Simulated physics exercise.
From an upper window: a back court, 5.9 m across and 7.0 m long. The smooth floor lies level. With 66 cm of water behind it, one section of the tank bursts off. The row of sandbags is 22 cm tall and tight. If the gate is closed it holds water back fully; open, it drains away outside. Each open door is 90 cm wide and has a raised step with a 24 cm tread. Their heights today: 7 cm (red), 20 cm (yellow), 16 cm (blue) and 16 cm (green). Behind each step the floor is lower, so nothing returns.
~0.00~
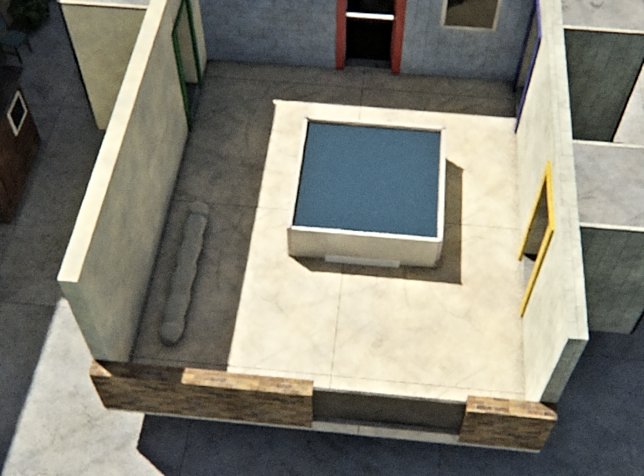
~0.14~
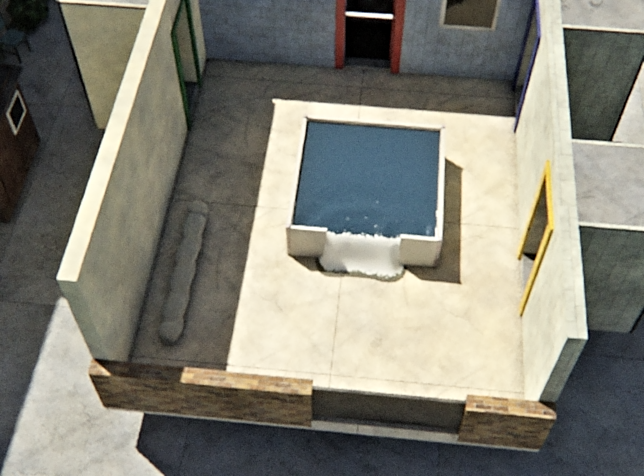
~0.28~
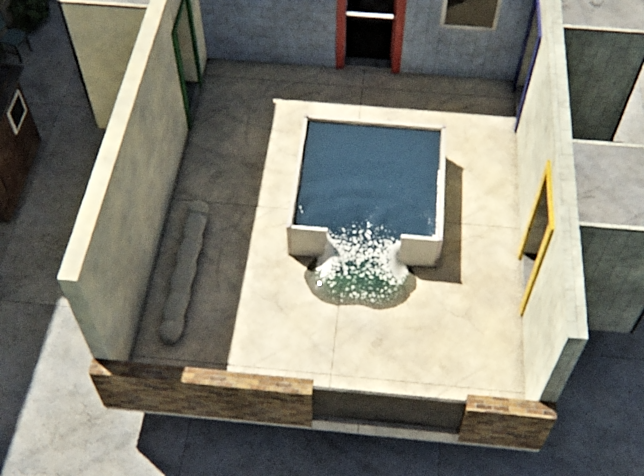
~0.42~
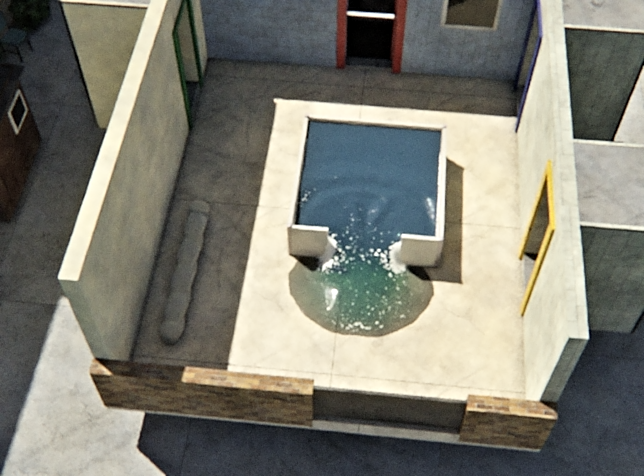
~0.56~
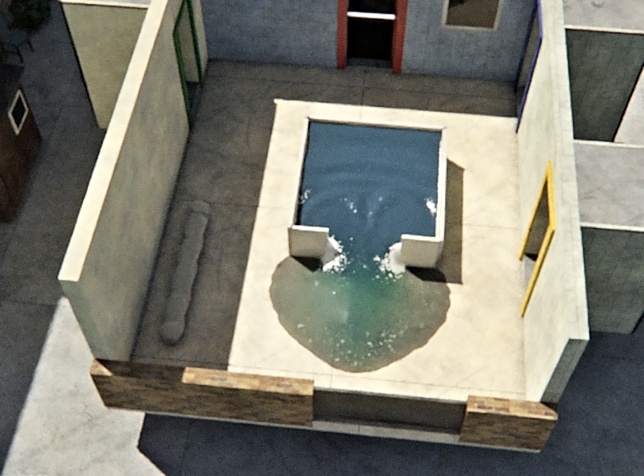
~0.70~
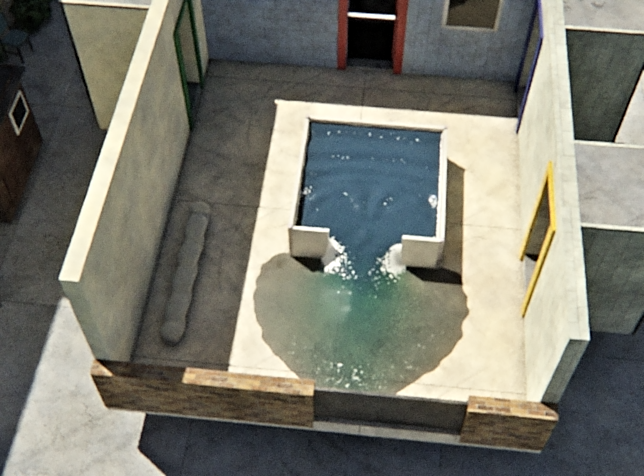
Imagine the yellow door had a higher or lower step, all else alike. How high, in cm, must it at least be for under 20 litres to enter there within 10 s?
It would have to be roughly 5 cm high.
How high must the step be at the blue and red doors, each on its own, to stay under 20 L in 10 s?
Roughly 11.0 cm at blue and 10.0 cm at red.
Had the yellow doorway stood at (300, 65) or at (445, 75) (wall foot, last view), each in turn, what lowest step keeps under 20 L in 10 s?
About 8.5 and 10.0 cm.
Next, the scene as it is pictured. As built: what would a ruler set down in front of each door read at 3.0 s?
Depths in cm: Red 0, yellow 7, blue 0, green 0.
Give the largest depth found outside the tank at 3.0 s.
Up to some 38 cm.
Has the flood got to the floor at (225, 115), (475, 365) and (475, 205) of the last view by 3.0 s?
In turn: Dry, under water, dry.
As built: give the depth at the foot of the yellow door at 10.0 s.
Roughly 6.5 cm deep.
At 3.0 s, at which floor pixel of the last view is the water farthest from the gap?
At about (124, 386).
After 1.4 s water covers 25 % of the floor, deepest (40 cm) near (358, 264); it has not reached the yellow door.
After 3.0 s water covers 35 % of the floor, deepest (38 cm) near (124, 386); 7 cm at the yellow door, 0 litres in over its 20 cm step.
After 10.0 s water covers 95 % of the floor, deepest (16 cm) near (225, 113); 6 cm at the yellow door, 0 litres in over its 20 cm step.
At the yellow door as built, the water arrived by 2.8 s and peaked near 9 cm at 5.0 s.
With a step of 4 cm, 34 litres would have come in within the 10 s; with 6.5 cm, 9 litres. So under 20 litres takes about 5 cm.
